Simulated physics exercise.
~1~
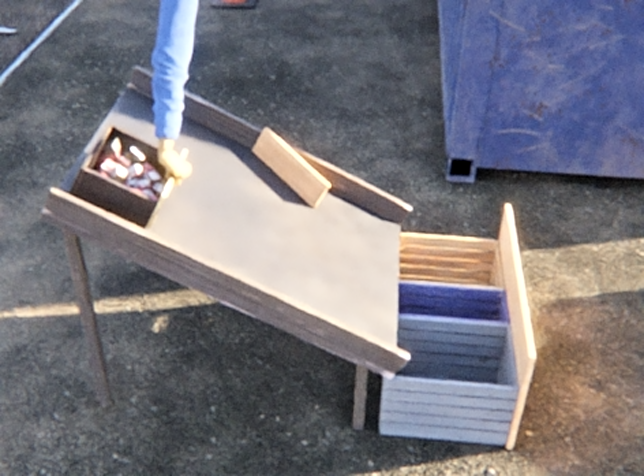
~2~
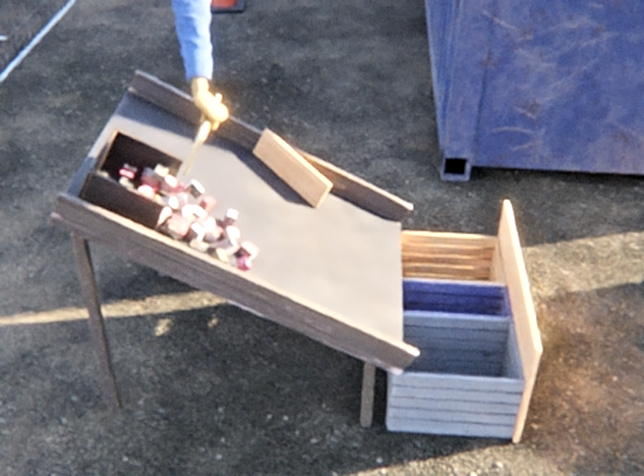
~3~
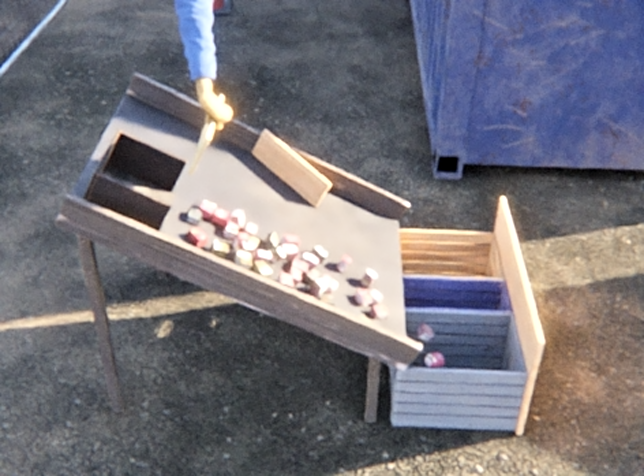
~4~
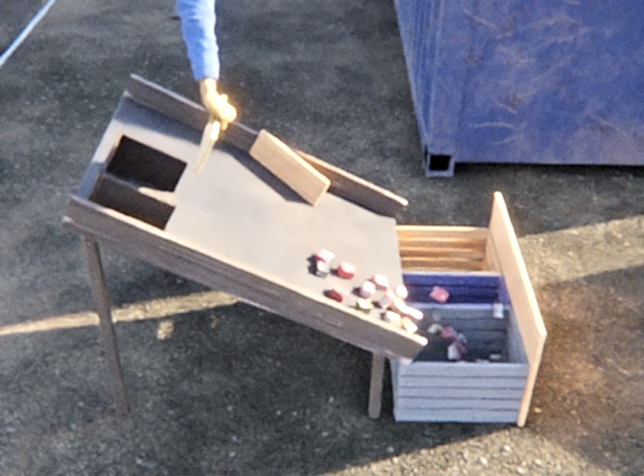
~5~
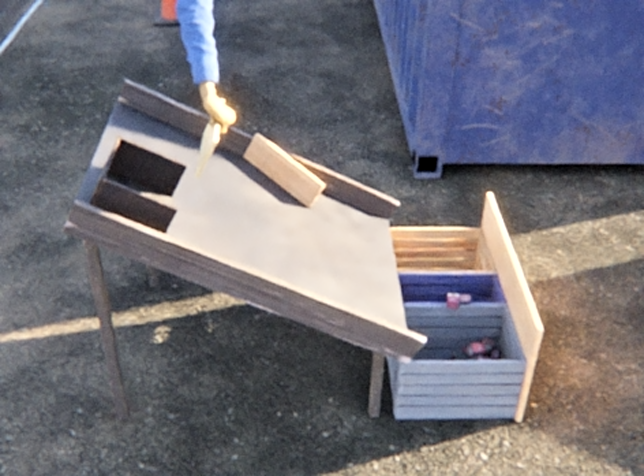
A heap of small reddish and white blocks spilled down a sloping table after a gloved hand lifted the gate from their dark pen, and most dropped into the nearest grey bin, while a few landed in the blue tub beside it.
